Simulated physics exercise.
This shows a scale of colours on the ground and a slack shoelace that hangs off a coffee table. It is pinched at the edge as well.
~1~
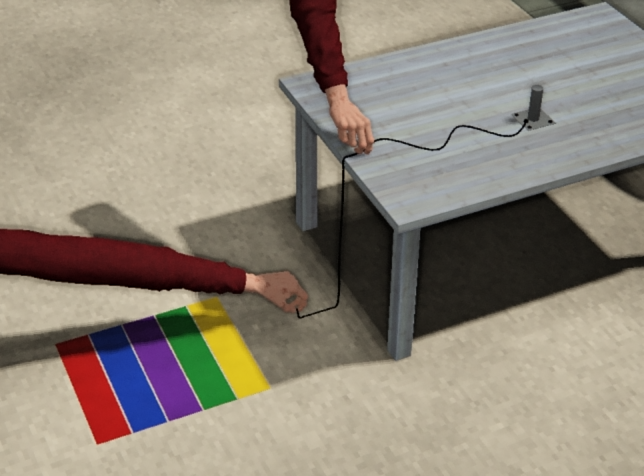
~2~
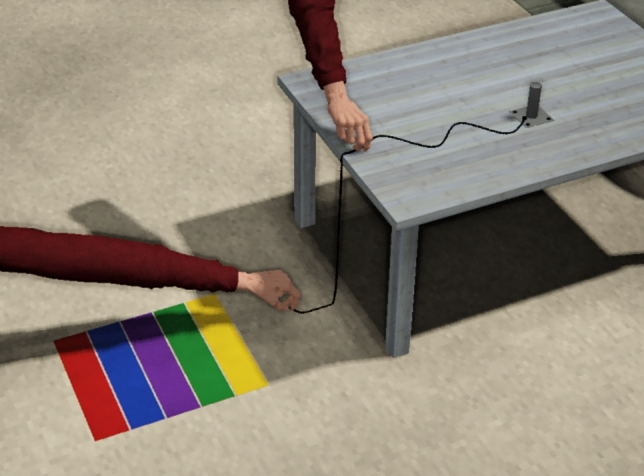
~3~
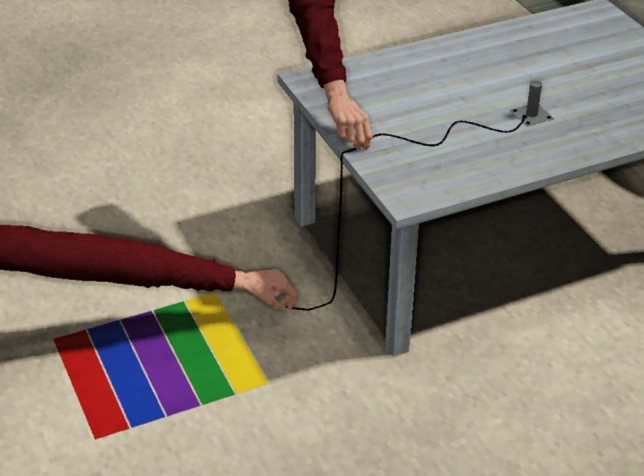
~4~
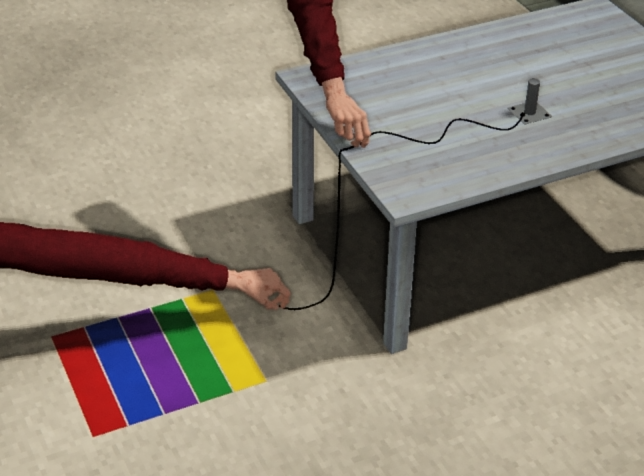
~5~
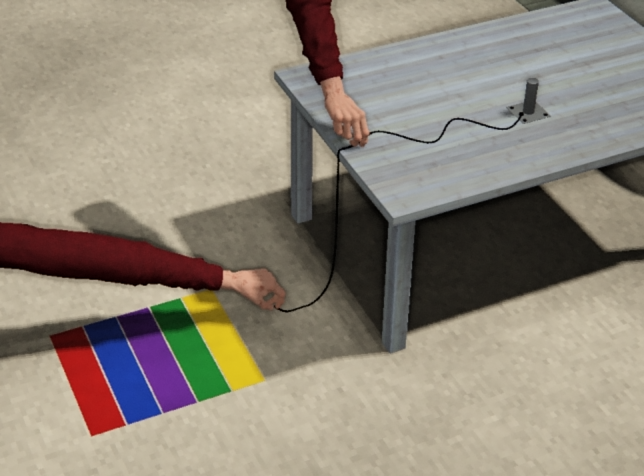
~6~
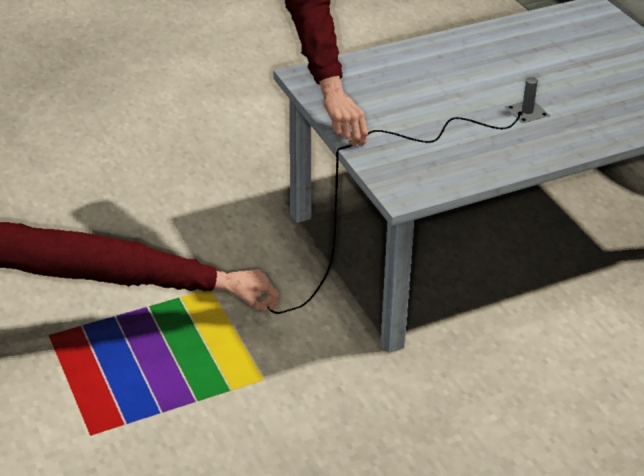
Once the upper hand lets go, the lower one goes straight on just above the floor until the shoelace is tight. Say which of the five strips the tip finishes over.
Blue.
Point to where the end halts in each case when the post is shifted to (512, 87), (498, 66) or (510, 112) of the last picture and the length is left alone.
Around (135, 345), (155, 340) and (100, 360).
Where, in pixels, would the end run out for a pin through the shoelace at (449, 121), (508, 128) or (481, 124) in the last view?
(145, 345), (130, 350) and (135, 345).
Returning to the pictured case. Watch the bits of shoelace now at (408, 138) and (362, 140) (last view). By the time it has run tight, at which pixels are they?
At (373, 144), then (325, 170).
A little later, end near (171, 336); over green.
Next, end near (137, 346); over purple.
When it is tight, end near (119, 352); over blue. The end stops over the blue strip.
